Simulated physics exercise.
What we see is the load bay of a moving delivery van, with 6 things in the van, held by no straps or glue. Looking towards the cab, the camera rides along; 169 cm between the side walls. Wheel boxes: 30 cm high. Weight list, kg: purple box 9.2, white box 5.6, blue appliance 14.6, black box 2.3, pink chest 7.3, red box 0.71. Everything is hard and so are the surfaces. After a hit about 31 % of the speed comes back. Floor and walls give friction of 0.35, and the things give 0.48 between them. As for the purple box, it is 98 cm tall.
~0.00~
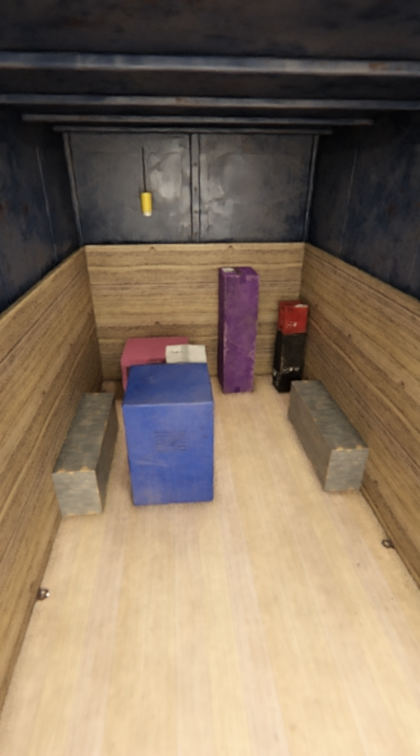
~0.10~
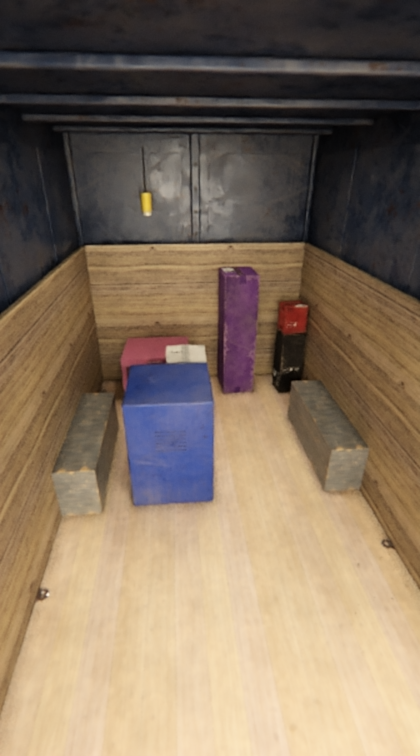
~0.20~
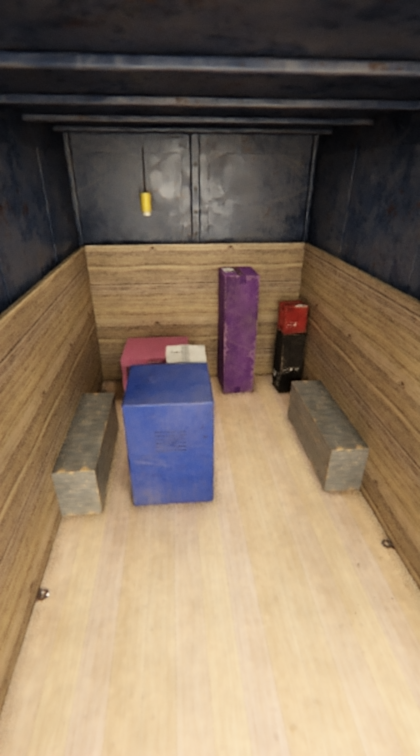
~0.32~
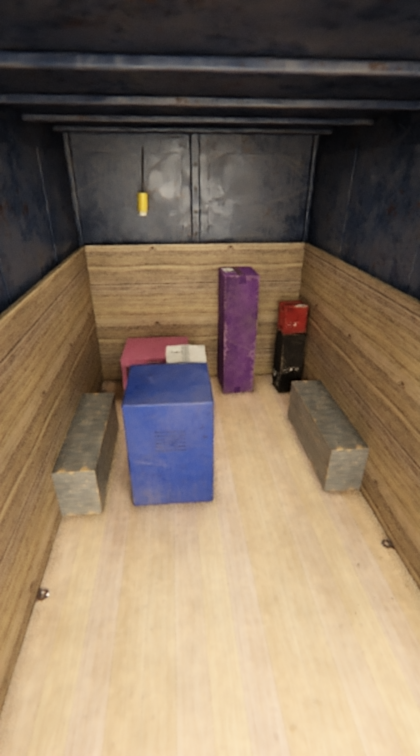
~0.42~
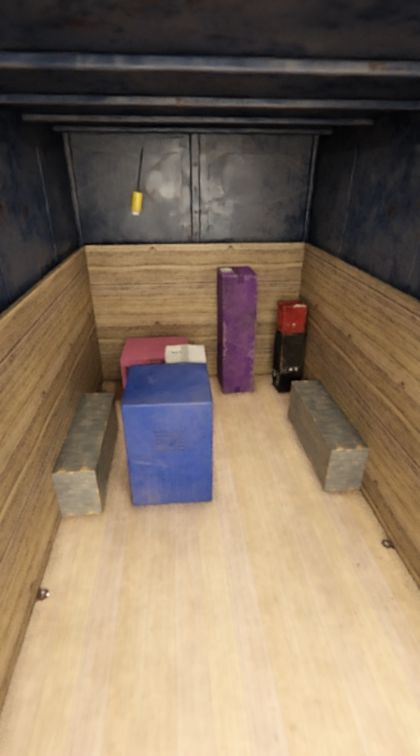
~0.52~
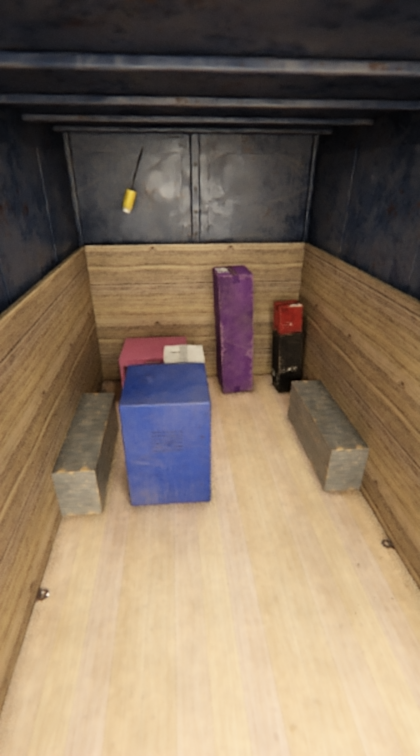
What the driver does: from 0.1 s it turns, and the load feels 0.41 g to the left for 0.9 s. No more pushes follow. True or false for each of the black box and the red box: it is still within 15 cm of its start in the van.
Verdicts: Black box false; red box false.
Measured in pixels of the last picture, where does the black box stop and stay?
Somewhere around (258, 367).
After 0.72 s, load feels 0.41 g left; red box 17° off upright near (270, 319); black box 17° off upright near (279, 359); purple box 13° off upright.
After 0.92 s, load feels 0.13 g left; red box 40° off upright near (233, 333); black box 47° off upright near (263, 364); purple box 35° off upright.
After 1.42 s, smooth; red box now off its perch; black box 51° off upright near (257, 366); purple box 51° off upright.
In the end (2.4 s), off its perch, red box; toppled in the van, purple box and black box; not toppled but over 15 cm from the start, pink chest; the other 2 under 15 cm from the start. In the last view, black box near (258, 367), red box near (205, 400).
